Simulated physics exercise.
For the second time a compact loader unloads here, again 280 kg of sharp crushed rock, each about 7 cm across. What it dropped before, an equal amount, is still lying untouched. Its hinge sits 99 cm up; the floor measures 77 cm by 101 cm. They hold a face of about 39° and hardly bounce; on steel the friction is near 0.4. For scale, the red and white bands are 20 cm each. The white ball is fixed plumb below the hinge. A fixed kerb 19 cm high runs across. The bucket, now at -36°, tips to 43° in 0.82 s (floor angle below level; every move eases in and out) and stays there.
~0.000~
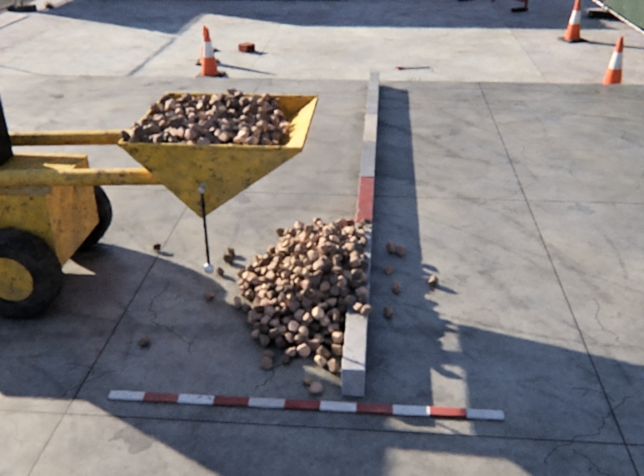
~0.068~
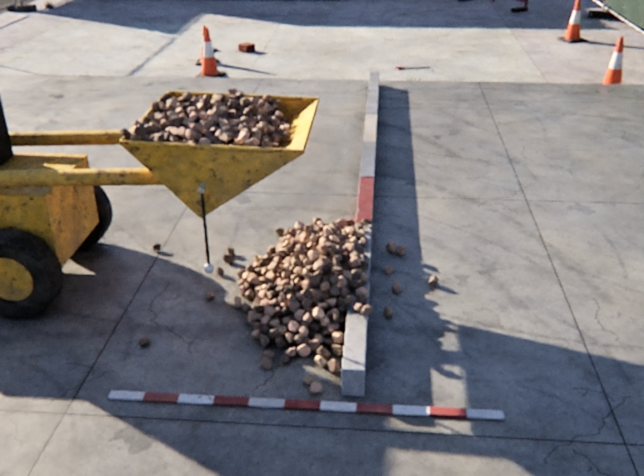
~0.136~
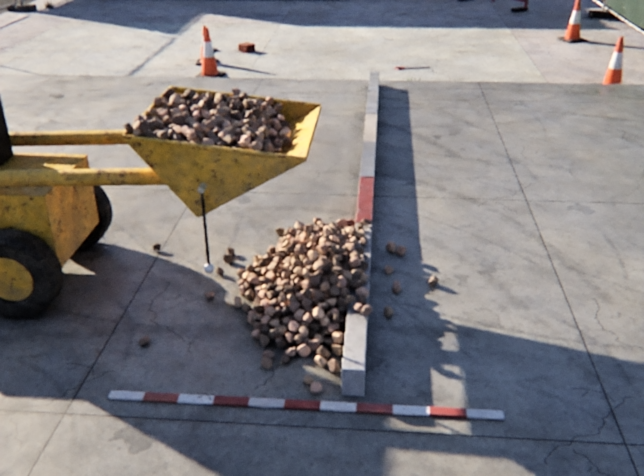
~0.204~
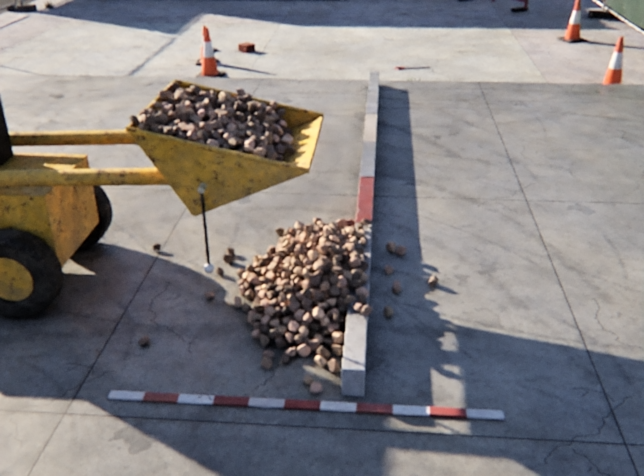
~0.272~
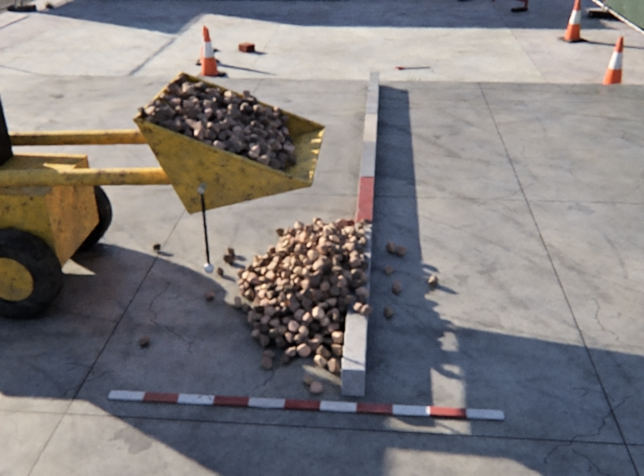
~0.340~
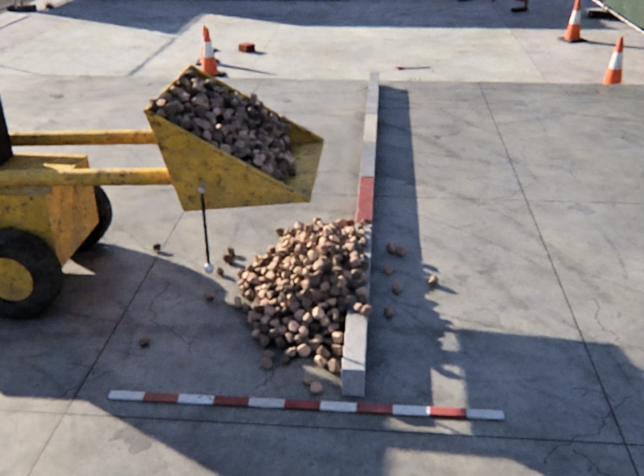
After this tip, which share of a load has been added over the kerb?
About 12 per cent.
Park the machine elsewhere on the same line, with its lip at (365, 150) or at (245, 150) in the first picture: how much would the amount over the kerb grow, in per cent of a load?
Near 70 per cent from the first place, 0 from the second.
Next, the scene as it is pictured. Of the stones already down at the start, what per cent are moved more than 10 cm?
About 0 per cent.
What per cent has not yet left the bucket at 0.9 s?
About 65 per cent.
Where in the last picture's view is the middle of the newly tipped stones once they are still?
Their middle is at about (309, 262).
After 0.6 s the floor is at 31°; in per cent of one load, 100 in the bucket, 100 on this side of the kerb, 1 over the kerb; the foremost stones are at (392, 278).
After 0.9 s the floor is at 43°; in per cent of one load, 67 in the bucket, 132 on this side of the kerb, 1 over the kerb; the foremost stones are at (392, 278).
After 1.3 s the floor is at 43°; in per cent of one load, 19 in the bucket, 174 on this side of the kerb, 7 over the kerb; the foremost stones are at (427, 279).
After 3.8 s the floor is at 43°; in per cent of one load, 4 in the bucket, 183 on this side of the kerb, 13 over the kerb; the foremost stones are at (484, 284). Net gain over the kerb, 12.
